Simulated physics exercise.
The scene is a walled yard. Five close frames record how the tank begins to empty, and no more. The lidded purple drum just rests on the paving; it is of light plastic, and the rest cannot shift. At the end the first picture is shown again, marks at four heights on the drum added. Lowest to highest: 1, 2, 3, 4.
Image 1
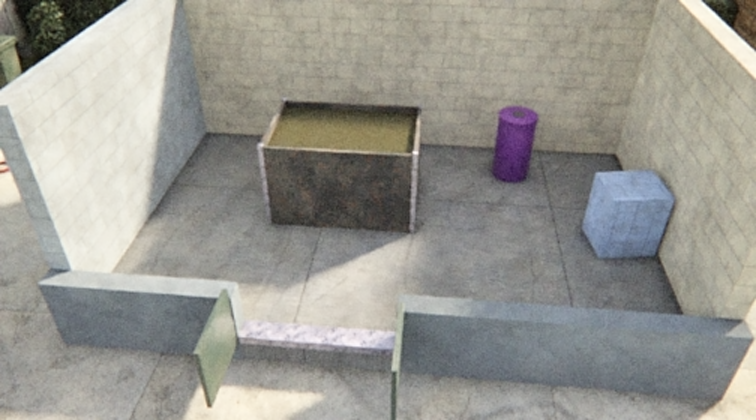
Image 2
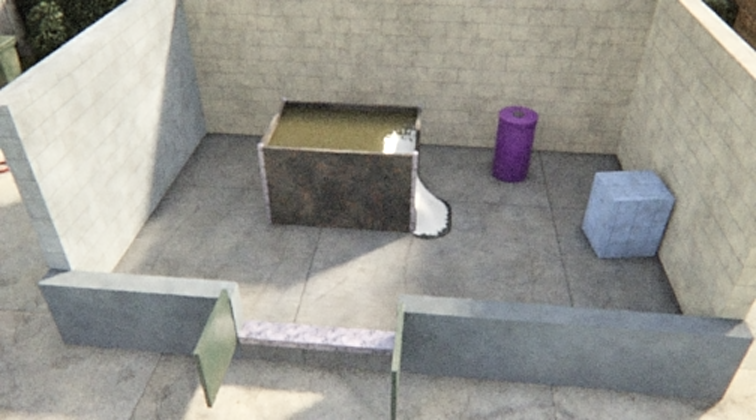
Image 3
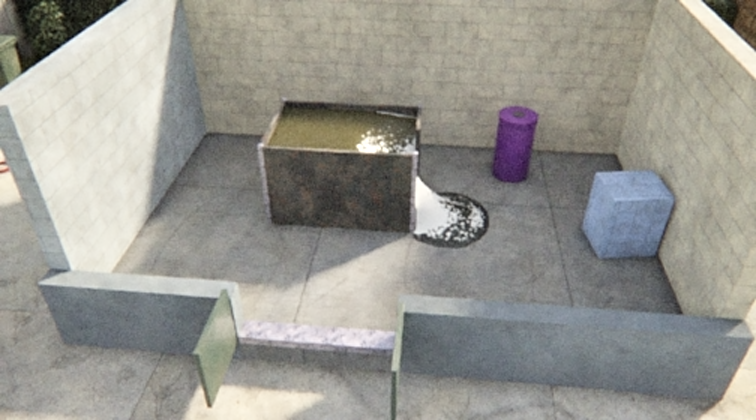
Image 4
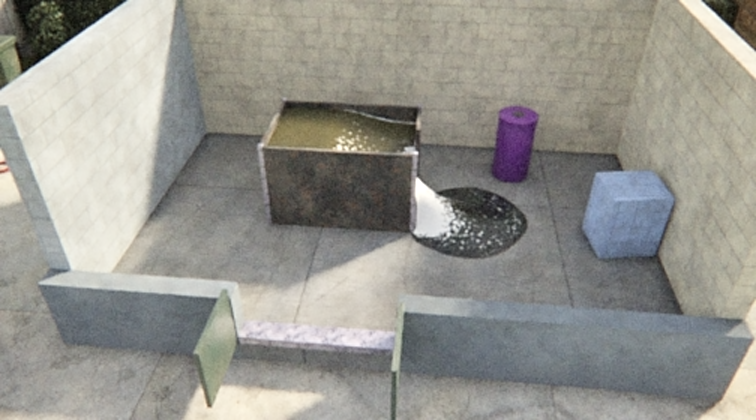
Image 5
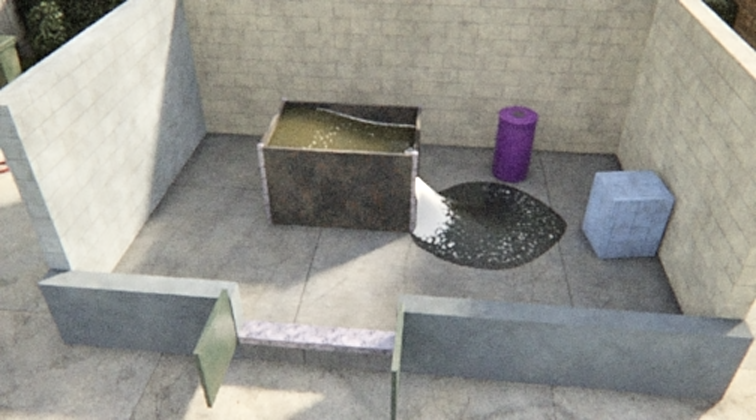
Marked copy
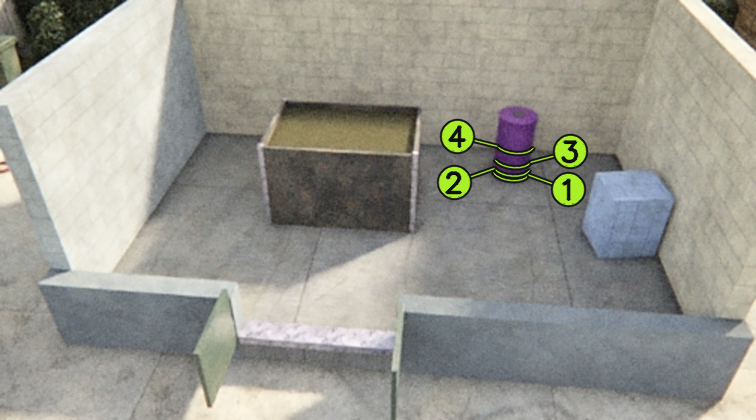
Water gushed out of the right side of a full, open-topped tank in a walled yard, foaming white, then spread across the floor in a widening dark puddle towards the purple drum and pale blue block.
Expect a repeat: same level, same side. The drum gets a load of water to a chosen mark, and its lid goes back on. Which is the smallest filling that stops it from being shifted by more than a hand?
The answer is level 3.
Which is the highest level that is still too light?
It is 2.
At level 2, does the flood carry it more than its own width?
Yes, clearly.
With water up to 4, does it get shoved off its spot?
No, not at all.
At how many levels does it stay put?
Two.
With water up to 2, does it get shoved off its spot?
Yes, that goes wrong.
In lime, 1 at (511, 180); 2 at (512, 176); 3 at (513, 167); 4 at (516, 153); from the bottom up 1, 2, 3, 4.
Choosing 1, it is pushed about twice its own width away.
Choosing 2, it is pushed about twice its own width away.
Choosing 3, it does not move.
Choosing 4, it does not move.
